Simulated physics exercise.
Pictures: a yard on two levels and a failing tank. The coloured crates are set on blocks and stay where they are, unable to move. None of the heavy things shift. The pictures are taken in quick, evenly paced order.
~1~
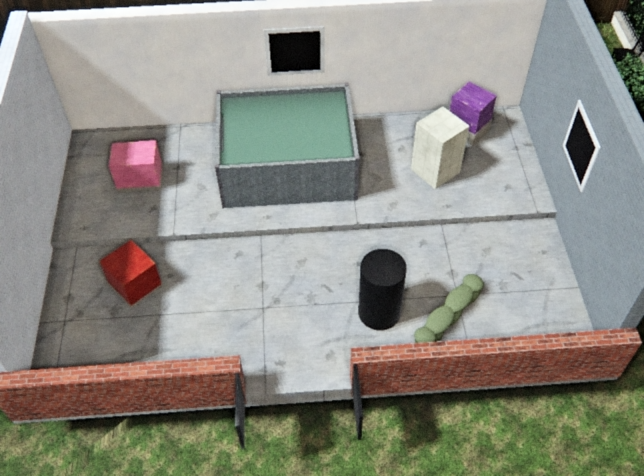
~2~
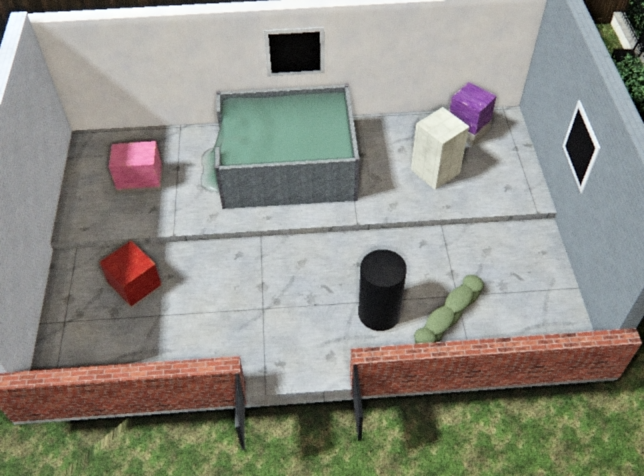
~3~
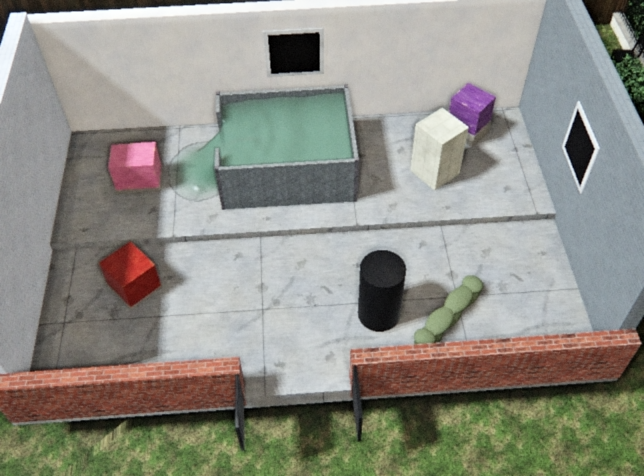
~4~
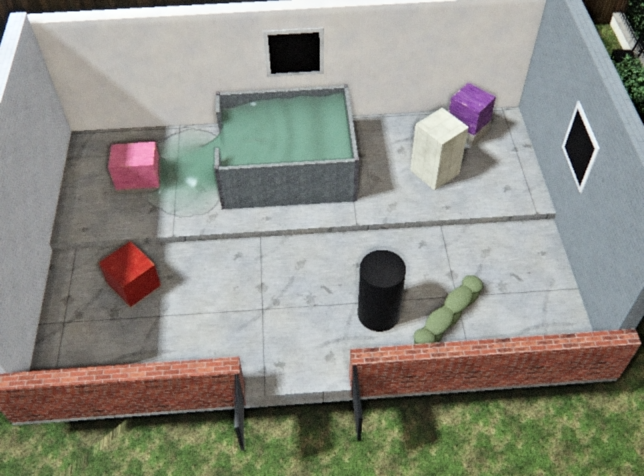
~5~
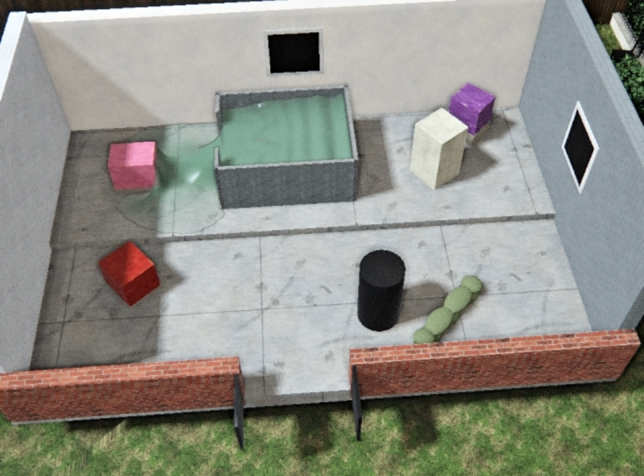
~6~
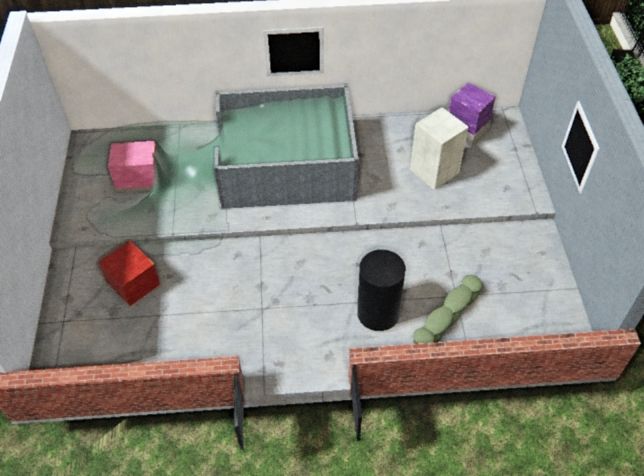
Greenish water spills from the left side of an open grey tank against the back wall of a two-level paved yard, seen from above by a still camera. It spreads left across the upper level around a pink block, the tank's surface rippling and sinking slightly. A red block, black cylinder and green lumpy shape below, and cream and purple blocks at right, stay still.
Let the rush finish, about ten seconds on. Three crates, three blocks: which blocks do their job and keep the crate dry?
The red crate gets wet; the pink crate gets wet; the purple crate keeps dry.
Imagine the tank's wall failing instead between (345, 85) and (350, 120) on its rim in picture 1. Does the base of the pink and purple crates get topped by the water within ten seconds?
So the pink crate remains untouched while the purple crate goes wet.
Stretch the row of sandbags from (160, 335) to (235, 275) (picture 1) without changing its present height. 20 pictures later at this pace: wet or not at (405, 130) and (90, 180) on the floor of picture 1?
As listed: Dry, flooded.
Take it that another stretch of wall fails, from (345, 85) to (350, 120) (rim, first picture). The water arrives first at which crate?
The one in purple comes first.
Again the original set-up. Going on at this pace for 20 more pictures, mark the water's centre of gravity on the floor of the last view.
About (198, 205) in the last view.
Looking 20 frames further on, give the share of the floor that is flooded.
Roughly 45 percent.
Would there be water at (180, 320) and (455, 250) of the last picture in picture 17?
Swamped; unflooded.
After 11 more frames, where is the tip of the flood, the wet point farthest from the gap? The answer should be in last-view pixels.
I'd point to (25, 396).
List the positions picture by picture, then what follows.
In the first picture, still water in the open tank at (285, 128).
In the second picture, water pours out at (224, 155) and has run to (214, 151).
In the third picture, water pours out at (224, 157) and has run to (175, 164).
In the fourth picture, the front is at a hidden place, out from the gap at (224, 158).
In the fifth picture, the front is at a hidden place, out from the gap at (223, 158).
In the sixth picture, the front is at (81, 156), out from the gap at (224, 157).
A moment on, water covers 20 % of the floor; the red crate water round its plinth, the pink crate water round its plinth, the purple crate not reached.
Next, water covers 35 % of the floor; the red crate water round its plinth, the pink crate water round its plinth, the purple crate not reached.
Then, water covers 45 % of the floor; the red crate water round its plinth, the pink crate water round its plinth, the purple crate not reached.
Later, water covers 70 % of the floor; the red crate water round its plinth, the pink crate water round its plinth, the purple crate water round its plinth.
In the end, water covers 85 % of the floor; the red crate was topped, the pink crate was topped, the purple crate stayed above the water.
